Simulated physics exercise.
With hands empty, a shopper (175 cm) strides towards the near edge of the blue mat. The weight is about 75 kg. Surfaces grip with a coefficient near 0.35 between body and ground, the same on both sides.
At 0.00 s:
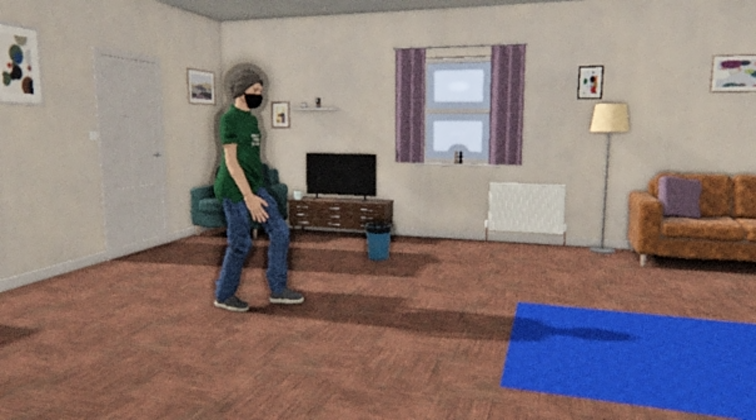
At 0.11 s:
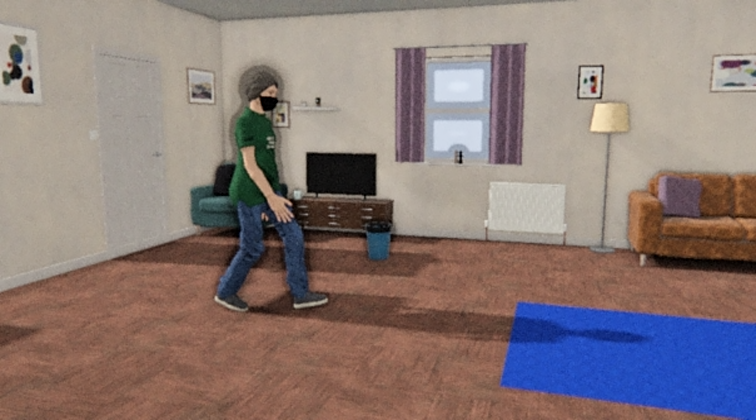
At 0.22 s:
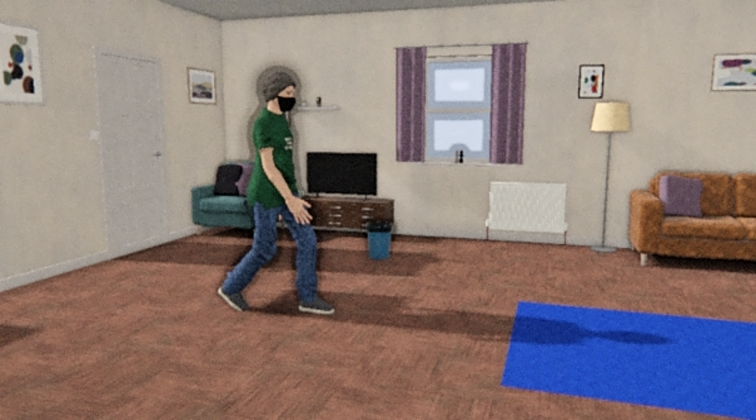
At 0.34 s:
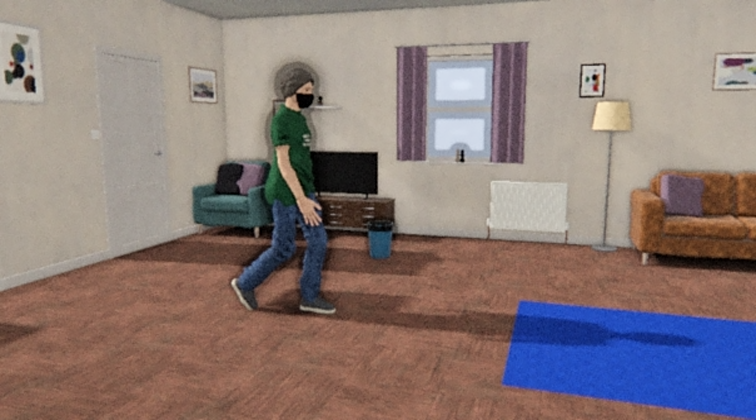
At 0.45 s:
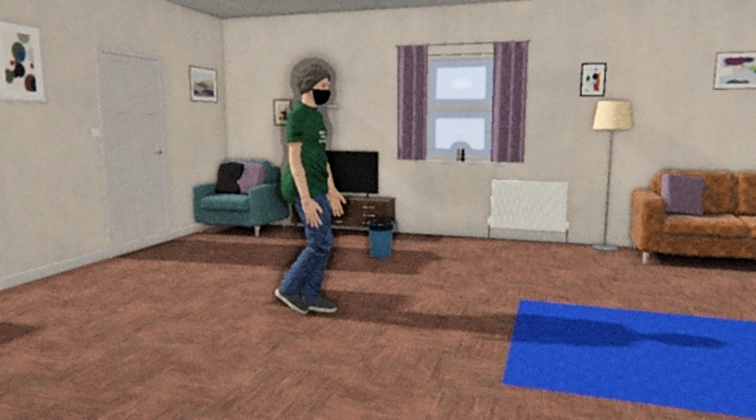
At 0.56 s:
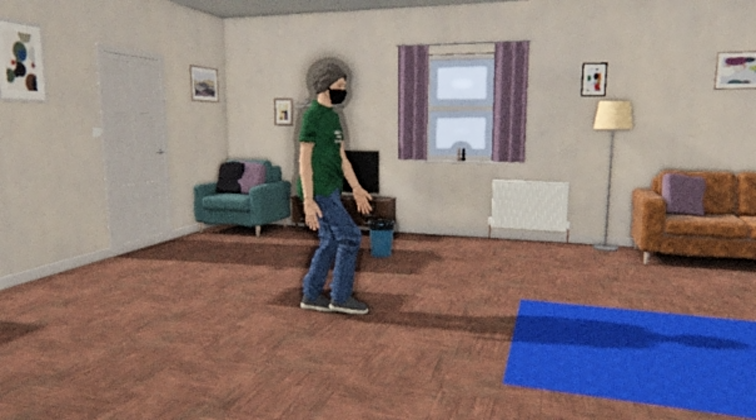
Person in a grey beanie, black face mask and green t-shirt walking rightward across a living room towards a blue mat.
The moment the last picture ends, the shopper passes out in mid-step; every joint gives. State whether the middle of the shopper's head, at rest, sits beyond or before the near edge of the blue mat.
Behind the line.
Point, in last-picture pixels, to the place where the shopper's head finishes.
It ends up around (461, 327), more or less.
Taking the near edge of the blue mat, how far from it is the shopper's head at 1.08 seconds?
Position: Approx. 70 cm short.
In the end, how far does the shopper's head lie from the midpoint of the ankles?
Head and ankle midpoint end up around 40 centimetres apart.
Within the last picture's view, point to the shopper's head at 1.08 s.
Somewhere around pixel (407, 236) of the last picture.
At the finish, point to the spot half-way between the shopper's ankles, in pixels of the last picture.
Near pixel (417, 311).
After 0.83 s the shopper's head is 104 cm short of the near edge of the blue mat, near (363, 143) in the last picture's view.
After 1.08 s the shopper's head is 71 cm short of the near edge of the blue mat, near (407, 236) in the last picture's view.
After 1.38 s the shopper's head is 33 cm short of the near edge of the blue mat, near (455, 327) in the last picture's view.
When all is still (3.3 s), shopper's hips stop short of the near edge of the blue mat; shopper's head stops short of the near edge of the blue mat; shopper's chest stops short of the near edge of the blue mat.
